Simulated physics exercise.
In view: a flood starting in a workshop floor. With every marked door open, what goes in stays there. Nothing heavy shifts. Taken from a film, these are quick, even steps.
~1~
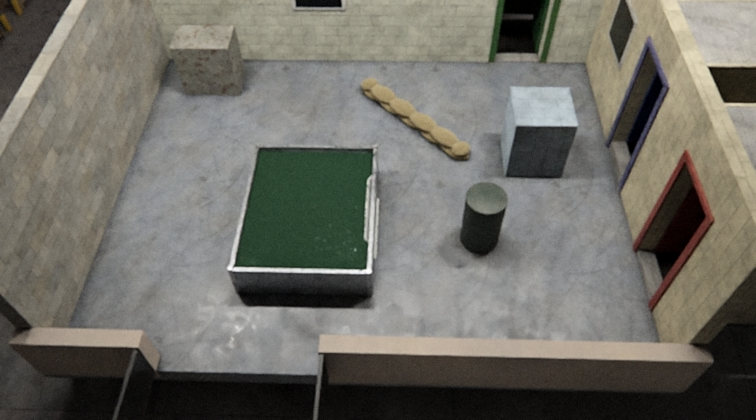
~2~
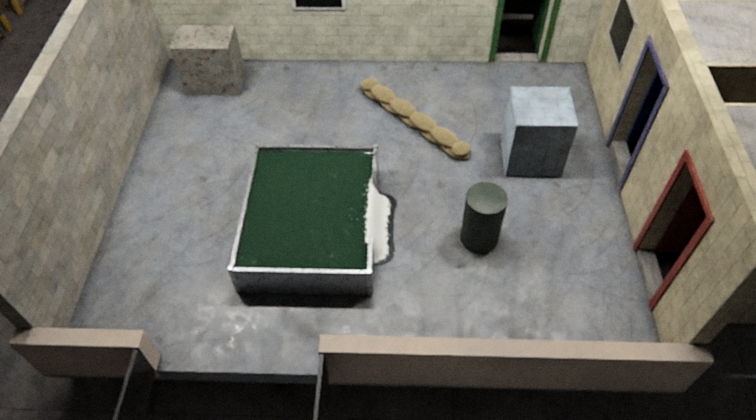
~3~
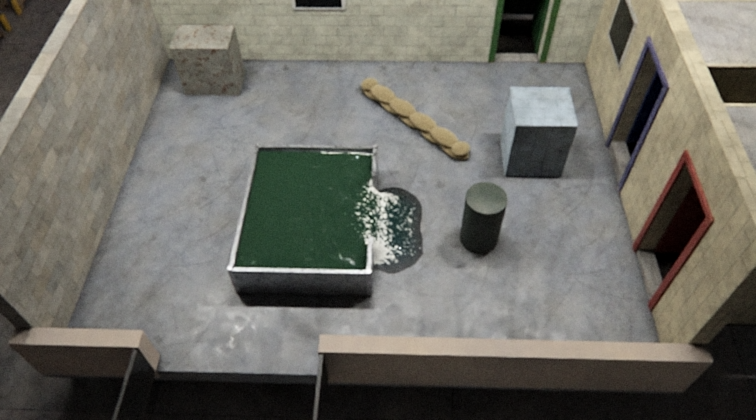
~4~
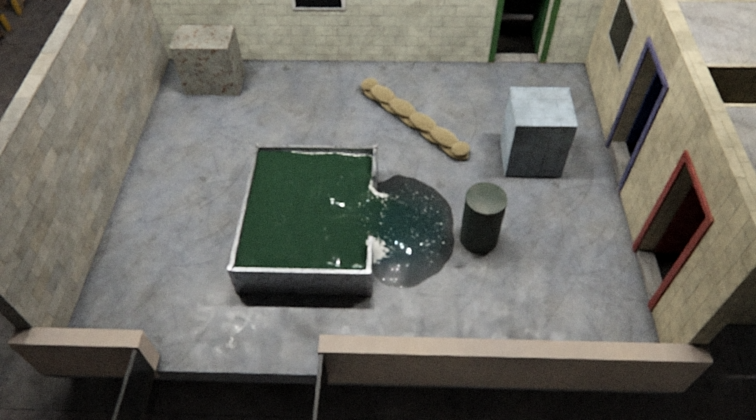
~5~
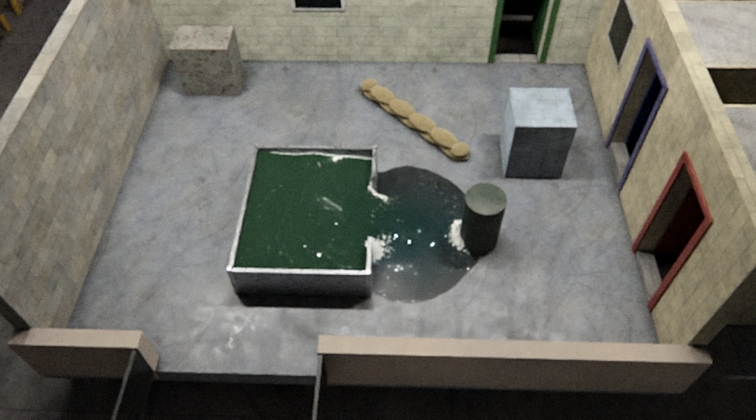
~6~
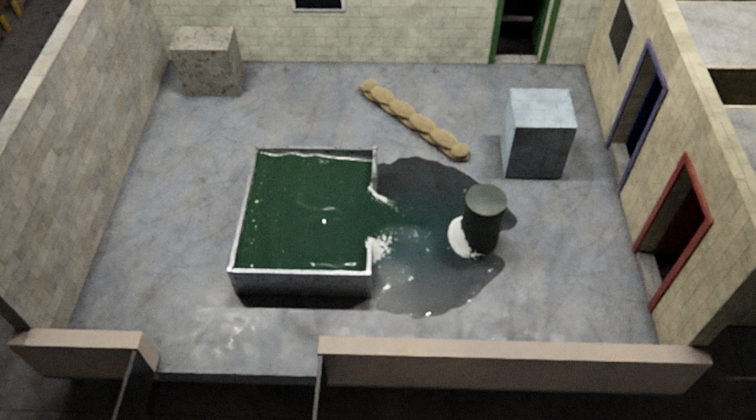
Dark green water pours through a gap in the right side of an open rectangular tank, foaming at first, then spreads rightward across the grey floor in a widening pool, reaching and surrounding the base of a dark cylinder.
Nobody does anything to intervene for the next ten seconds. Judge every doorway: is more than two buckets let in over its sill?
At the end, the blue door ends up at or below the line; the green door ends up above the line; the red door ends up above the line.
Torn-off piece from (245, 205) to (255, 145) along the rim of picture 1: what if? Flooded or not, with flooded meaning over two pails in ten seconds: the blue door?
Note: Blue door admits less.
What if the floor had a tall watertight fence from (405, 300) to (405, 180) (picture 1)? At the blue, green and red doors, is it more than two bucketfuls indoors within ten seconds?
Result - blue door doesn't reach it, green door doesn't reach it, red door doesn't reach it.
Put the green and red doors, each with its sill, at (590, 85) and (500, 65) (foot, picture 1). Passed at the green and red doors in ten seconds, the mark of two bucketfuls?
Briefly, the green door crosses the line and the red door never reaches it.
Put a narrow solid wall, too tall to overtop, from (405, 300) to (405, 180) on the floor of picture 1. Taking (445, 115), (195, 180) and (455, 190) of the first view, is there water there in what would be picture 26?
Untouched; untouched; submerged.
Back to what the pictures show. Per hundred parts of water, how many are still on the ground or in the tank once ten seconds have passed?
Around 92 percent.
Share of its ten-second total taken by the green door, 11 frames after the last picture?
Estimate: Roughly 0 %.
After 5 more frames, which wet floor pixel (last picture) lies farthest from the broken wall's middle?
Near (616, 203).
A moment on, water covers 15 % of the floor; the blue door not reached, the green door not reached, the red door not reached.
Next, water covers 30 % of the floor; the blue door wet at the sill, nothing in, the green door not reached, the red door not reached.
Then, water covers 45 % of the floor; the blue door under two buckets in, the green door under two buckets in, the red door under two buckets in.
Later, water covers 55 % of the floor; the blue door under two buckets in, the green door over two buckets in, the red door over two buckets in.
In the end, water covers 80 % of the floor; the blue door under two buckets in, the green door over two buckets in, the red door over two buckets in.
